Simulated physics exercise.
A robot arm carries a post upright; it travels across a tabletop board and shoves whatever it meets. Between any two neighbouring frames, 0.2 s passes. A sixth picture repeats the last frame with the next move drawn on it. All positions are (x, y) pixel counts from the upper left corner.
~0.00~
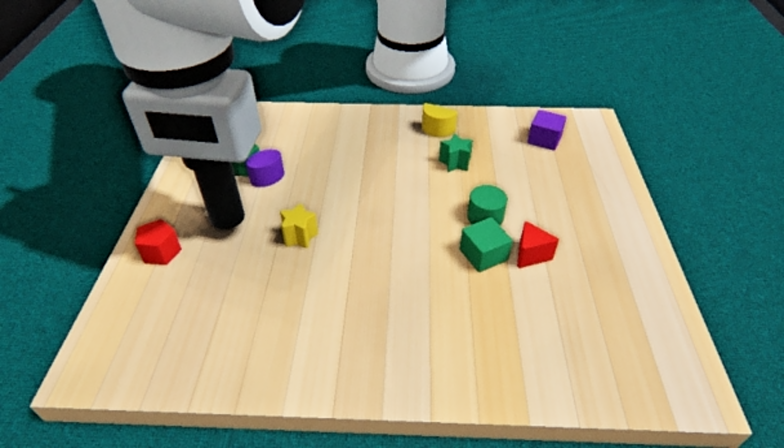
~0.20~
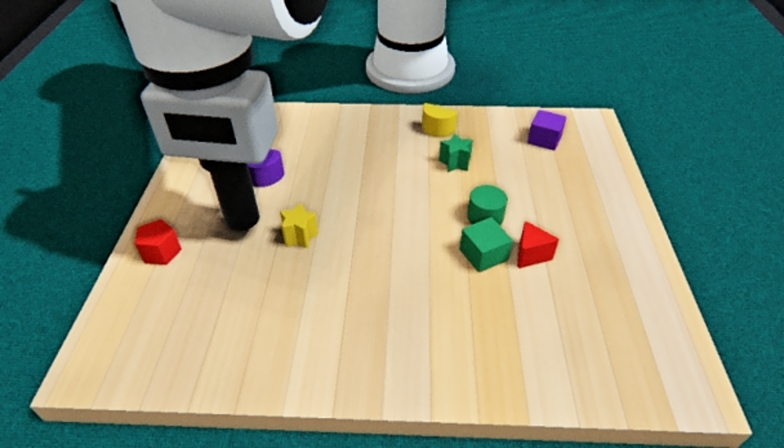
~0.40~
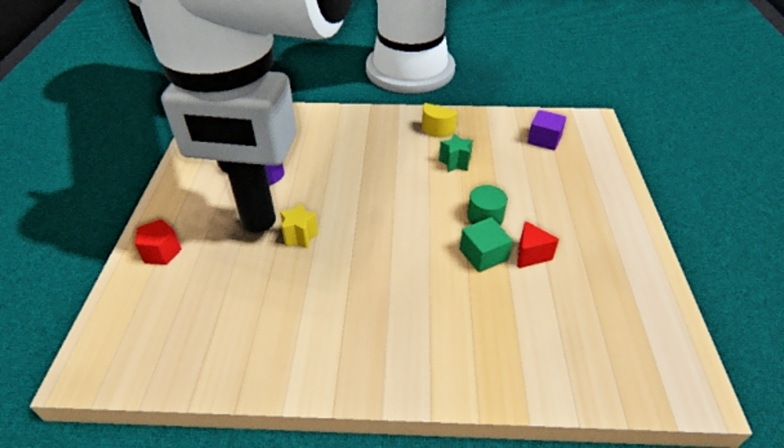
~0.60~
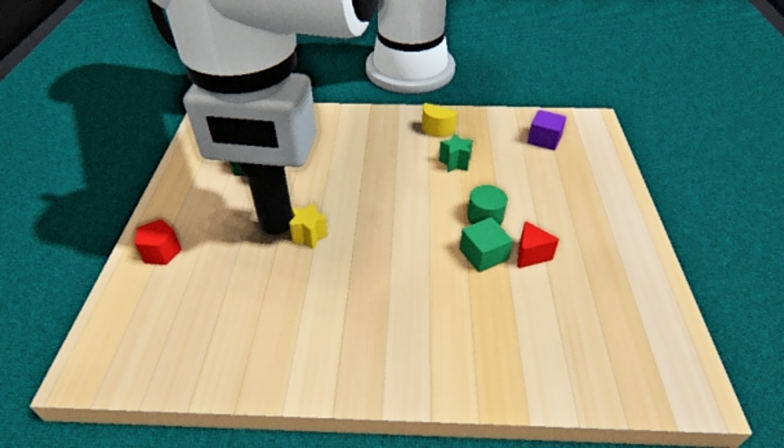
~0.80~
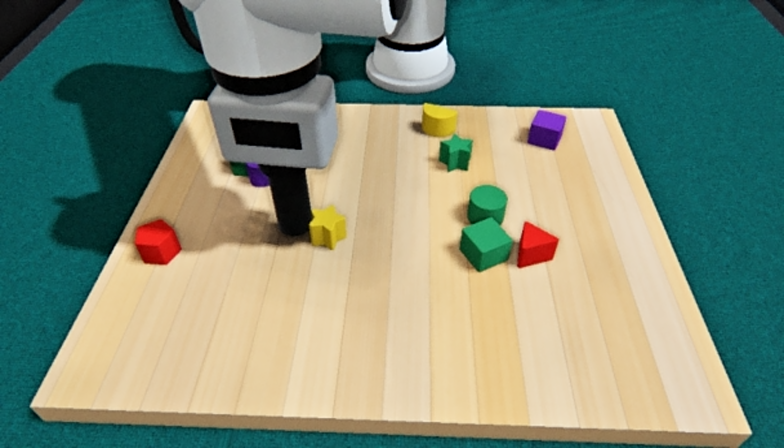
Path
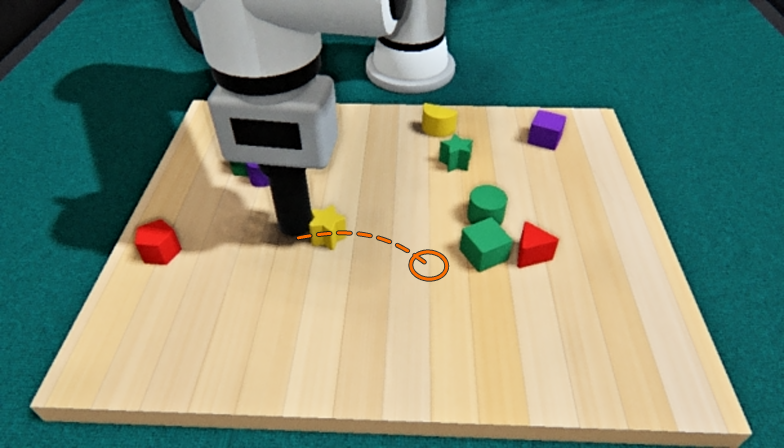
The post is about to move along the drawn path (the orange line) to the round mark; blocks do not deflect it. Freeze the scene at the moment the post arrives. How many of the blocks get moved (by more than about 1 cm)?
Blocks that move over 1 cm: One.
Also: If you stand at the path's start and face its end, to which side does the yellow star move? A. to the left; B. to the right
Answer: A.
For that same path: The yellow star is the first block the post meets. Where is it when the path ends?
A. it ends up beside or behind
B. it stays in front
It's A.
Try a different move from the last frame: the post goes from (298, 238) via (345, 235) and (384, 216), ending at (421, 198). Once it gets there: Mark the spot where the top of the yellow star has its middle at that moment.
It should be at (411, 208) by then.
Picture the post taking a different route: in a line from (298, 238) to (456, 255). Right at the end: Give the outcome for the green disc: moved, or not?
It sits in its place.
The drawn path runs from (298, 238) by way of (346, 233) and (390, 242) to (429, 265).
What follows on the original path. One third of the way, post at (345, 220); yellow star at (375, 213).
Two thirds of the way, post at (391, 229); yellow star at (422, 219).
At the end, post at (430, 252); yellow star at (444, 224), turned 60° anticlockwise; green square not moved.
